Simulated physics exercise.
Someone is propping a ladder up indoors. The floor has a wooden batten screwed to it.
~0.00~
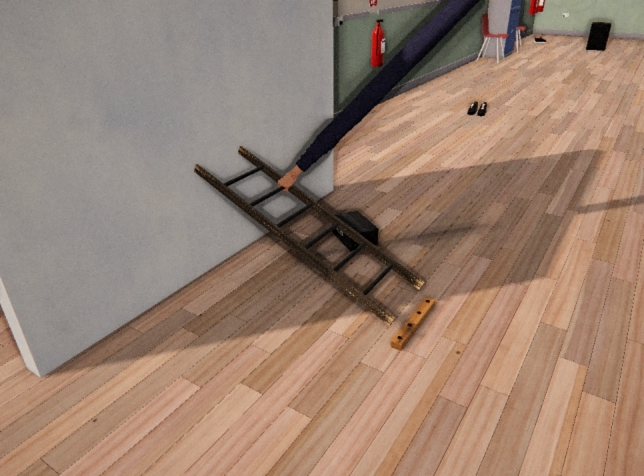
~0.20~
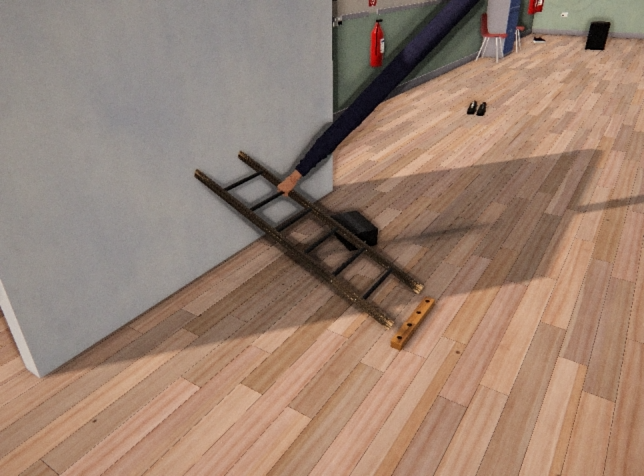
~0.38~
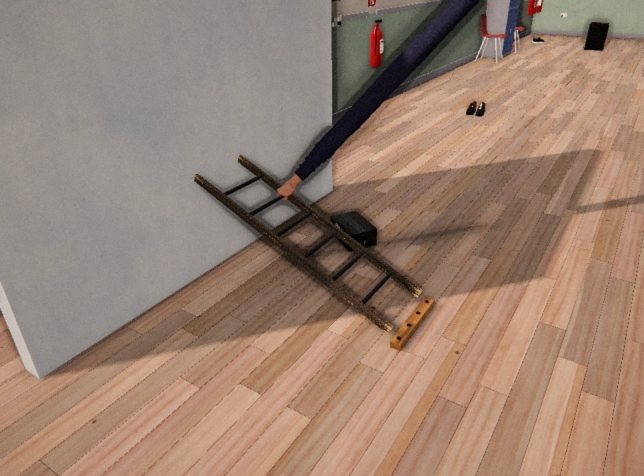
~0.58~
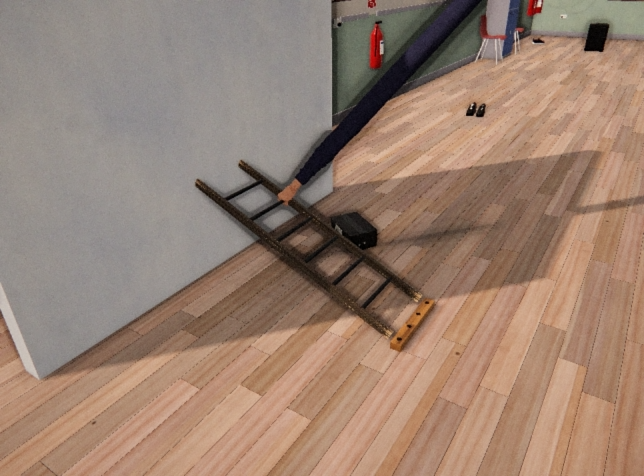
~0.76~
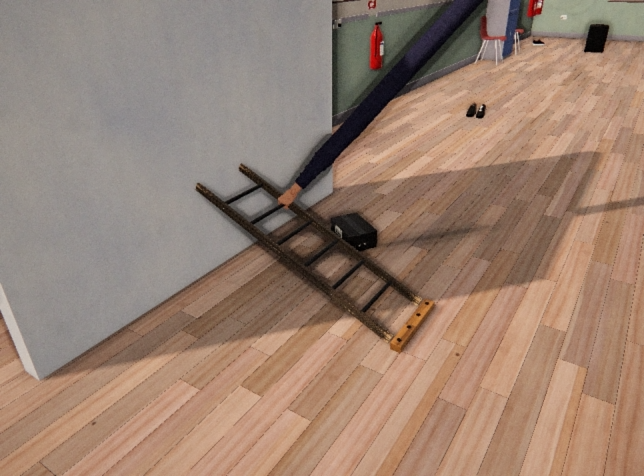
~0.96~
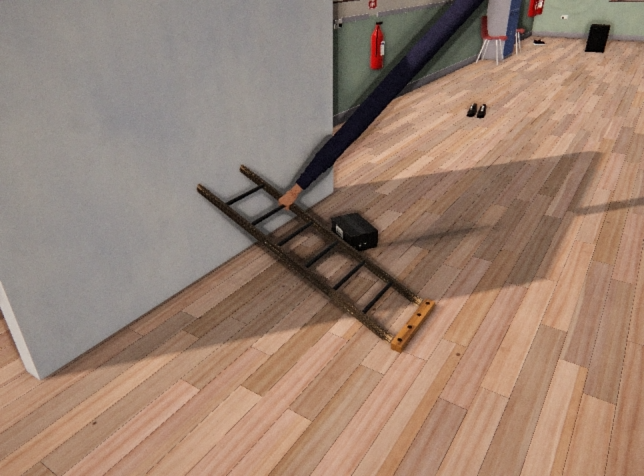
At first, a dark-sleeved arm holds a black ladder at a slant beside a grey wall, its feet just short of a wooden batten on the floor, near a black box. The hand lowers the ladder slightly until its feet meet the batten, then keeps hold as it stays almost still.
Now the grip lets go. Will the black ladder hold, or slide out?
It's going to be just fine, I think.
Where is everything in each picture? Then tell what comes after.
The first frame shows still on the way; black ladder (307, 226); batten (414, 322).
The second frame shows still on the way; black ladder (307, 231); black parcel (354, 230).
The third frame shows still on the way; black ladder (307, 235); batten (413, 322).
The fourth frame shows still on the way; black ladder (307, 240); black parcel (353, 231).
The fifth frame shows still on the way; black ladder (307, 244); batten (413, 324).
The sixth frame shows in place, still held; black ladder (308, 245); black parcel (354, 232).
Around 1.06 s, black ladder moving near (308, 246).
Around 1.36 s, black ladder at rest near (308, 246).
Finally (2.2 s), the black ladder holds its place, near (308, 246); nothing else stirs.
